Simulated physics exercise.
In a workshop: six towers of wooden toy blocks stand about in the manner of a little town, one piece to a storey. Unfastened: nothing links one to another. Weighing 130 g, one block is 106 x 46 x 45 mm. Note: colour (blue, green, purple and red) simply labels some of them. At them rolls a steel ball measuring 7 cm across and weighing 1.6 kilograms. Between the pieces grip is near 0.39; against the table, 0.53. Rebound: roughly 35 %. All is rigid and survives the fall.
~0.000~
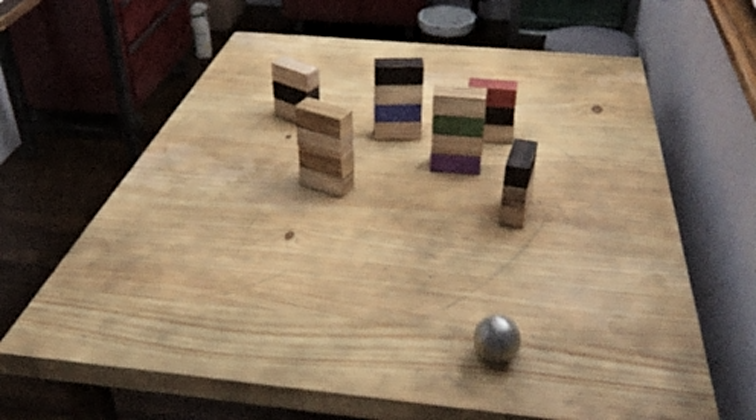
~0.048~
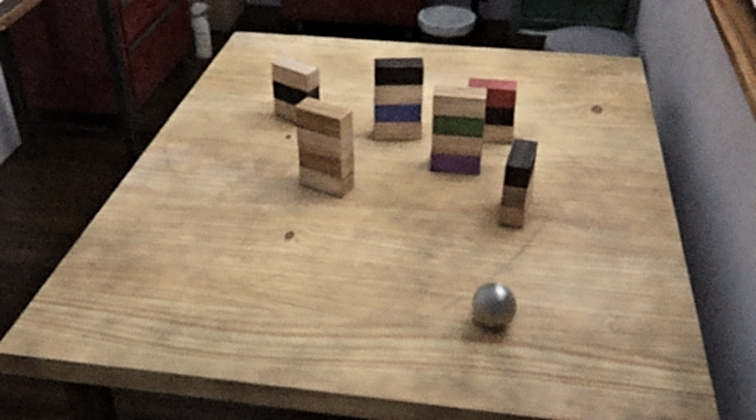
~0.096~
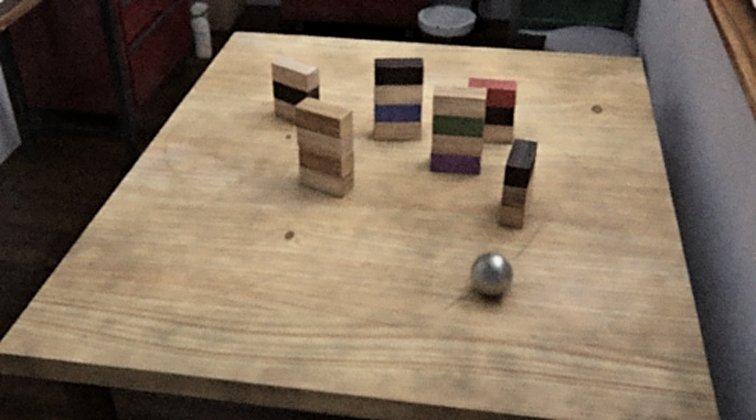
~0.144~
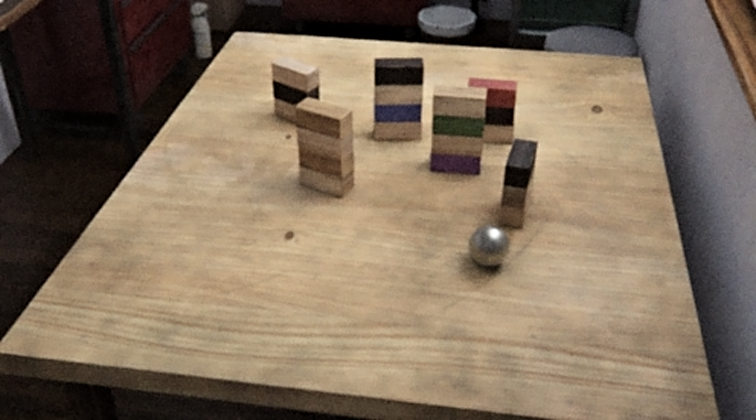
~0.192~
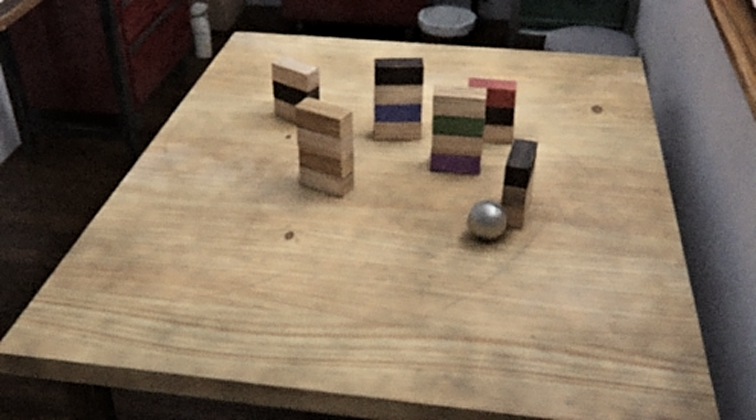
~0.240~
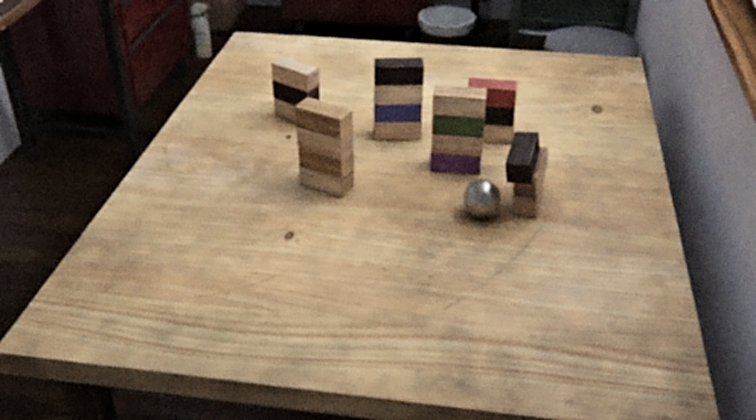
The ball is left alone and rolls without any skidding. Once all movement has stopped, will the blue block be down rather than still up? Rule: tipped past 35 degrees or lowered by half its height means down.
No, it keeps its place.
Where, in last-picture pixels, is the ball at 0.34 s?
It sits close to pixel (471, 160).
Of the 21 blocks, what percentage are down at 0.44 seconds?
By then, 15 per cent.
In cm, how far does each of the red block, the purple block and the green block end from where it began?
About: Red 4, purple 14, green 10.
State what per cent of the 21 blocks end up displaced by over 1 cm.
That makes 50 percent.
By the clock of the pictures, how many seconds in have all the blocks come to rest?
That comes at about 1.0 s.
After 0.34 s, ball still moving; 1 of the 21 blocks down; blue block unmoved; green block 8° from how it stood.
After 0.44 s, ball still moving; 3 of the 21 blocks down; blue block unmoved; green block 46° from how it stood, 28 mm lower.
After 0.58 s, ball still moving; 4 of the 21 blocks down; blue block 8 mm from its place; green block on its side.
In the end (1.3 s), ball rolling away; 4 of the 21 blocks down; blue block 8 mm from its place; green block on its side; red block 46 mm from its place. From the last view, middles, blue block near (395, 108), green block near (439, 149).
